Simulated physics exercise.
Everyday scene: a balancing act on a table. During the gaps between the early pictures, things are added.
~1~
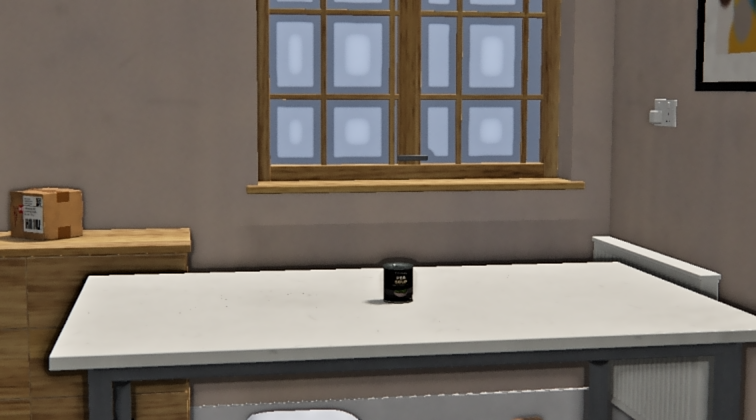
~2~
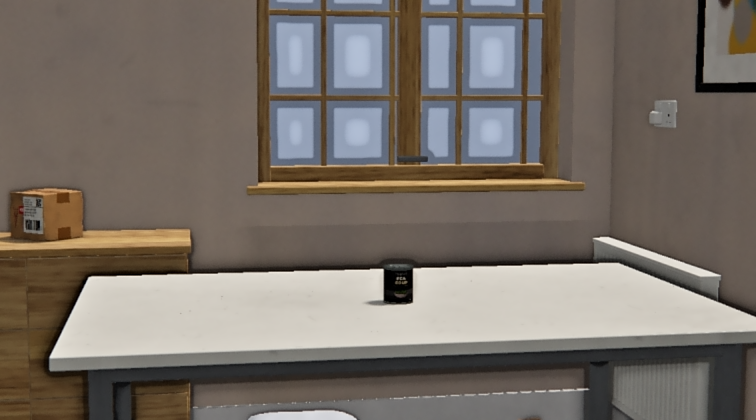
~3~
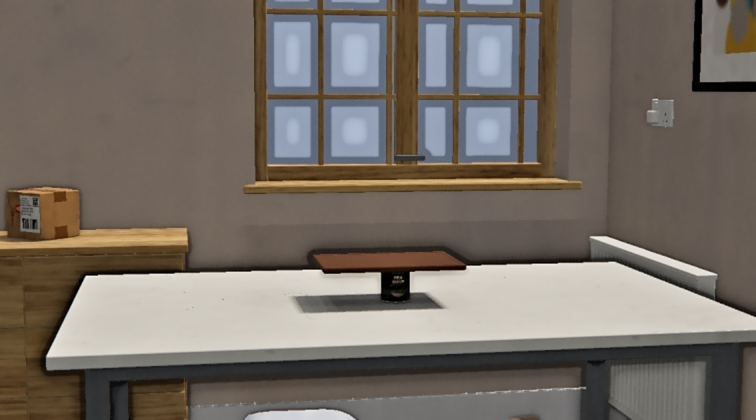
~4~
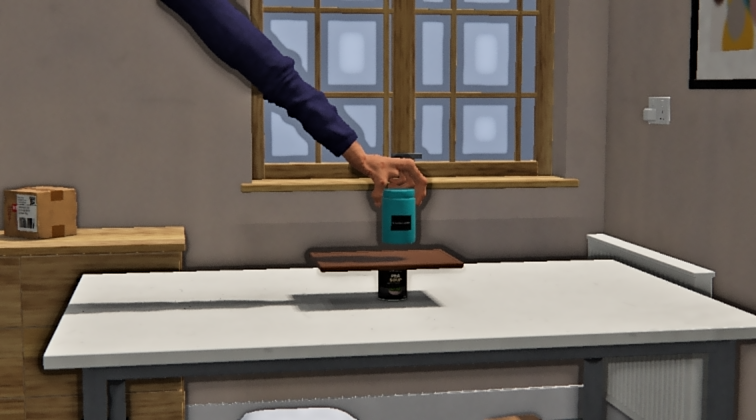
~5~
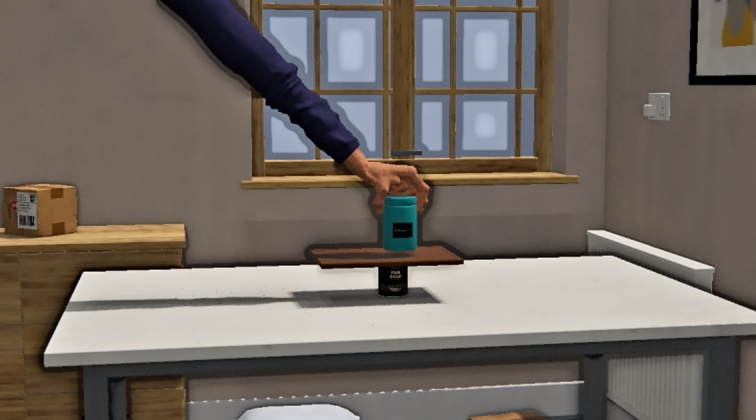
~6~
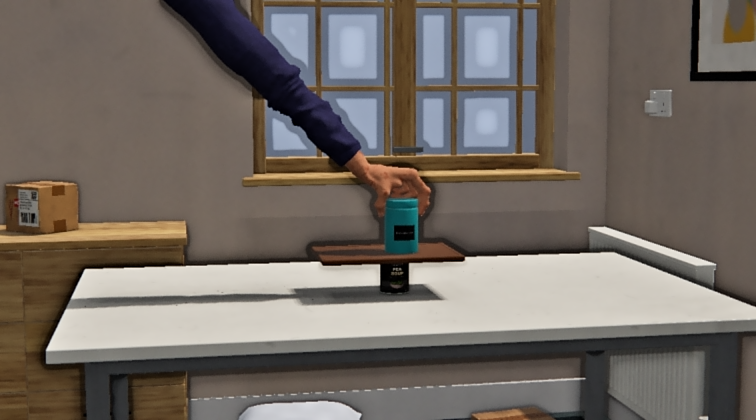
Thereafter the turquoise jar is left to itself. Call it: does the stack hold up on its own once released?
Holds up.
Then, 0.20 s after the last picture, nothing has stirred.
Then, 0.50 s after the last picture, turquoise jar resting near (402, 226).
At rest, all 3 in place. Seen from the same camera at the end, turquoise jar near (402, 226). The stack stays up.
